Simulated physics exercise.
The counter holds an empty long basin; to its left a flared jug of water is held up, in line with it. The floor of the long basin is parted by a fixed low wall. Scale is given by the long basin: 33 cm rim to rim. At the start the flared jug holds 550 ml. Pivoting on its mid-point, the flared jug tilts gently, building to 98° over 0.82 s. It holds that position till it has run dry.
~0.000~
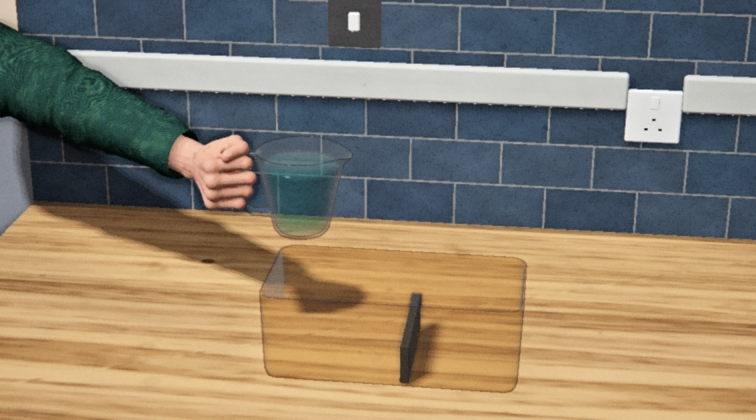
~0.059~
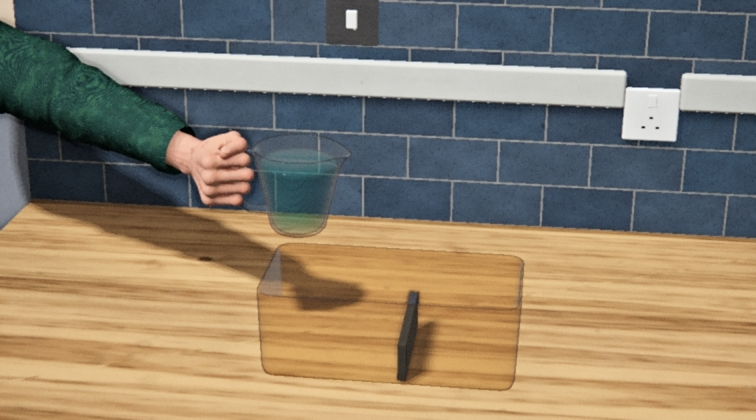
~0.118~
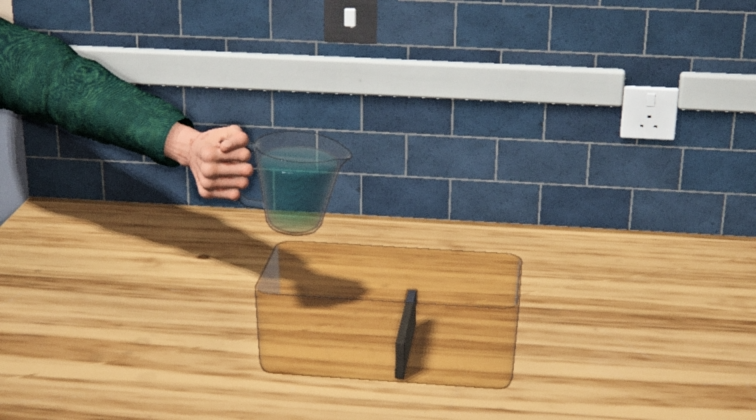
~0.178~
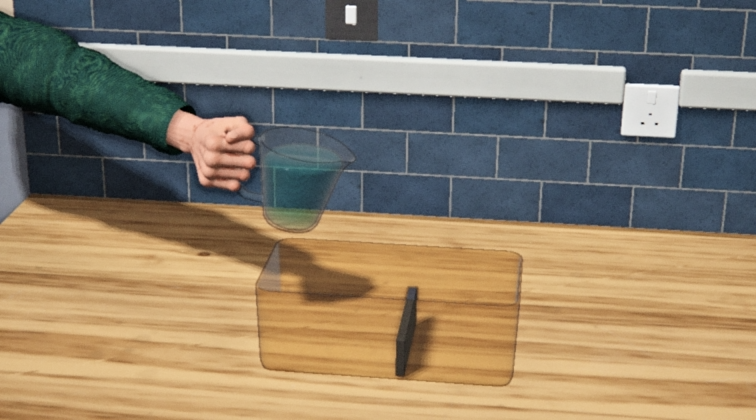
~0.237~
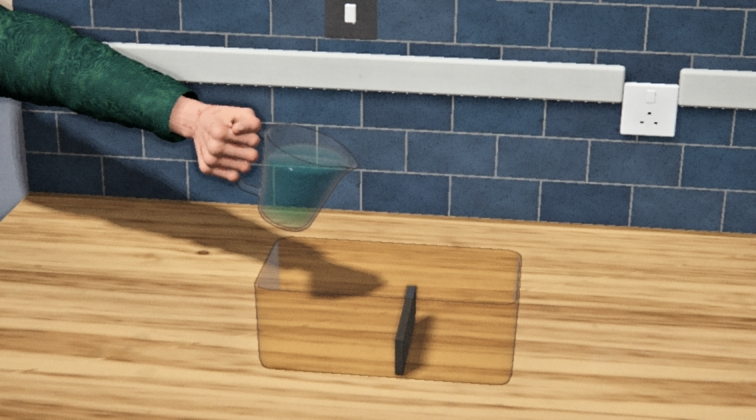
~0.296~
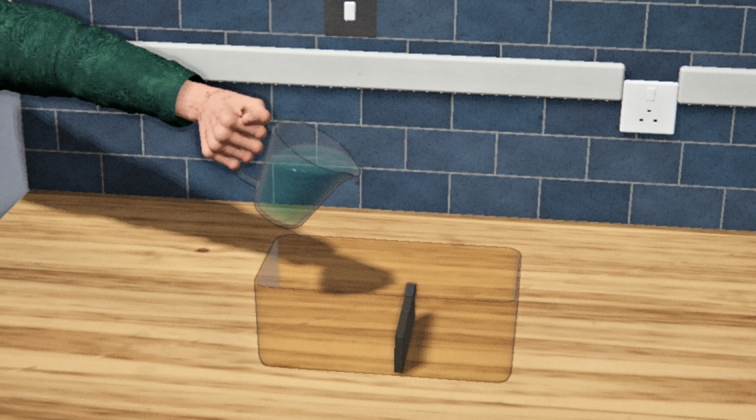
The footage shows a hand in a green sleeve holding a flared jug of teal liquid above a wooden counter, beside an empty clear basin with a dark upright divider, then gradually tilting the jug to the right.
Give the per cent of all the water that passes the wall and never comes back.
I would say 19 percent.
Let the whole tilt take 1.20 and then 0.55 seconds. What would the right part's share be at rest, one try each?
Result: 25 per cent, then 15 per cent.
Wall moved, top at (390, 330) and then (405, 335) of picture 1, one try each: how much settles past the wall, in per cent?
In order, 75 and 40 per cent.
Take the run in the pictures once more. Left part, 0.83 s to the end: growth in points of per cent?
18 %.
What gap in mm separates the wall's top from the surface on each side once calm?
On the left it's about 38 mm; on the right, about 50 mm.
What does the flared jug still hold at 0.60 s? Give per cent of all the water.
Around 52 percent.
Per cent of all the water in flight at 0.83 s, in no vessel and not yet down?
10 per cent, roughly.
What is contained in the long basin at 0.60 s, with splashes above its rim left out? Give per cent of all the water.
Fraction in basin: Approx. 24%.
By 0.60 s the tilt is 82° and 53 per cent is still to pour, 13 is left of the wall and 11 right of it.
By 0.83 s the tilt is 98° and 10 per cent is still to pour, 62 is left of the wall and 18 right of it.
By 1.06 s the tilt is 98° and 1 per cent is still to pour, 79 is left of the wall and 19 right of it.
By 1.32 s the tilt is 98° and 0 per cent is still to pour, 80 is left of the wall and 19 right of it.
At rest 80 per cent lies left of the wall, 19 right of it and 1 outside.
